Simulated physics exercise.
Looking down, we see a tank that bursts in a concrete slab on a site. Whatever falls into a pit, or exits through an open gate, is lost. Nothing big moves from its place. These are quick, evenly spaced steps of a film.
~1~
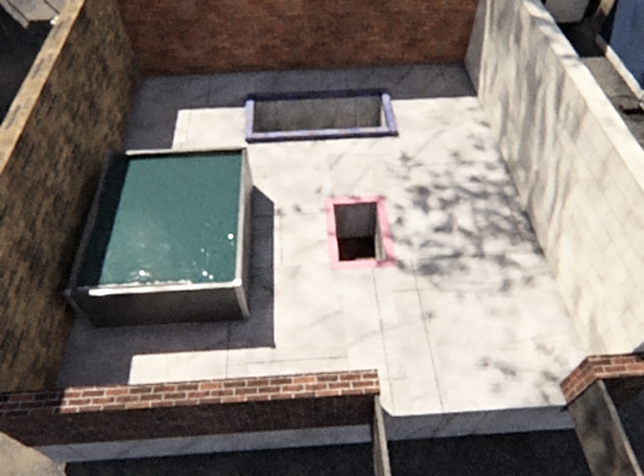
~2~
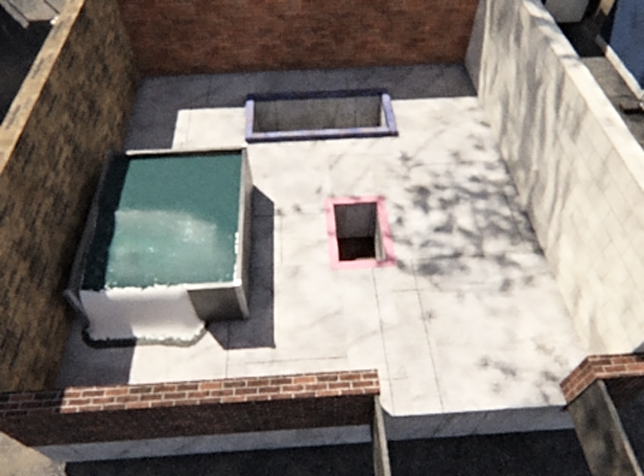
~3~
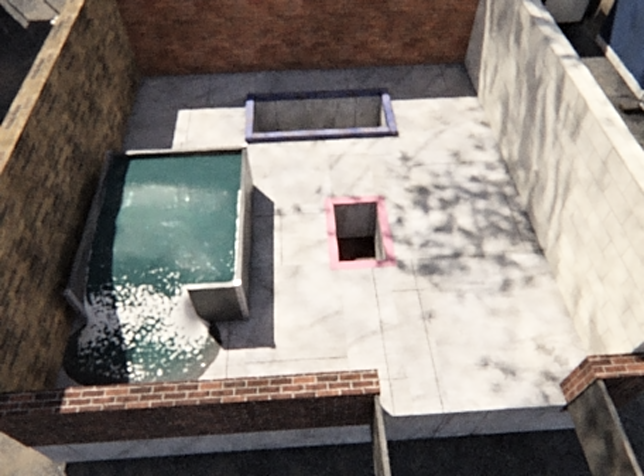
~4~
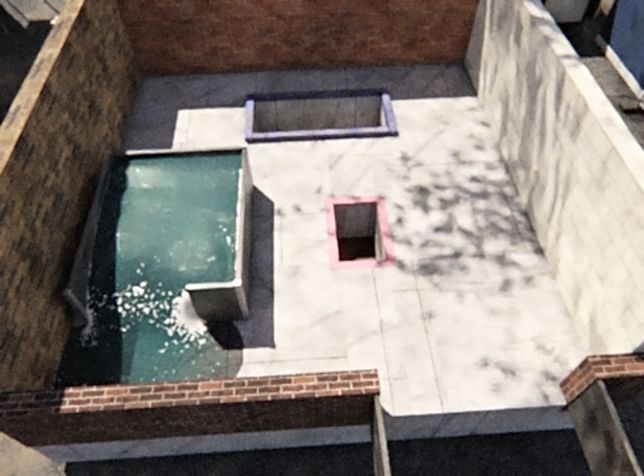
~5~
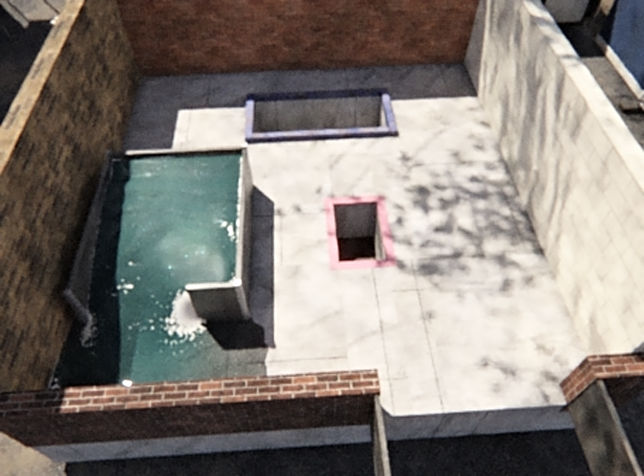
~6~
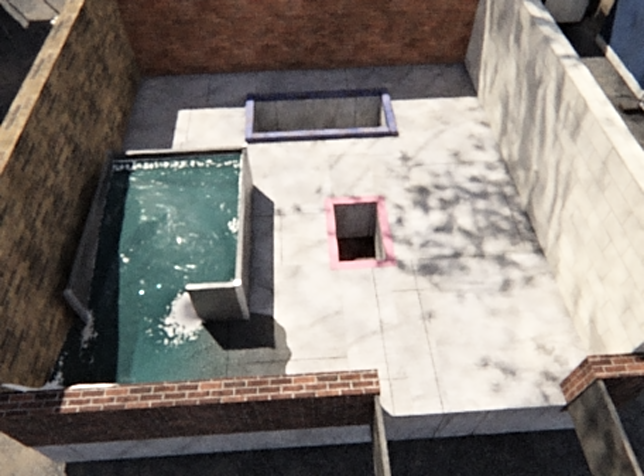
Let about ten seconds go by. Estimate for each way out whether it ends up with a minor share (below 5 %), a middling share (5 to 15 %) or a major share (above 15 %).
One by one: The gate lands in the middle band - five to fifteen per cent; the blue pit lands in the bottom band - below five per cent; the pink pit lands in the middle band - five to fifteen per cent.
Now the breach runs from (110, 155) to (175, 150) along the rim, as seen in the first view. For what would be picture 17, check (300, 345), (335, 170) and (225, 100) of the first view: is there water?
Listed in order, they come out without a puddle, without a puddle and sitting in a pool.
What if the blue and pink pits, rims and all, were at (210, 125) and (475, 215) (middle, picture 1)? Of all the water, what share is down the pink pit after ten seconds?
Pink: 25 %.
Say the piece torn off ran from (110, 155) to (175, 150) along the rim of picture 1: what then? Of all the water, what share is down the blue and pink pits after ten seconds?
Near enough: Blue 10 percent, pink 6 percent.
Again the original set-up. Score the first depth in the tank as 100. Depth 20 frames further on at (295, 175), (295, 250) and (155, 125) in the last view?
I'd say around 0 per cent, then 2 per cent, then 4 per cent.
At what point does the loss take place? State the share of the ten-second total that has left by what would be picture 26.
20 per cent.
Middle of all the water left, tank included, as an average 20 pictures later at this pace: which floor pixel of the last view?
Close to (232, 273).
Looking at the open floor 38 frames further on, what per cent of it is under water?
About 80 percent.
A moment on, water covers 15 % of the floor; the gate 0 %, the blue pit 0 %, the pink pit 0 %.
Next, water covers 35 % of the floor; the gate 0 %, the blue pit 0 %, the pink pit 0 %.
Then, water covers 55 % of the floor; the gate 1 %, the blue pit 0 %, the pink pit 2 %.
Later, water covers 80 % of the floor; the gate 5 %, the blue pit 0 %, the pink pit 5 %.
In the end, water covers 90 % of the floor; the gate 10 %, the blue pit 0 %, the pink pit 7 %.
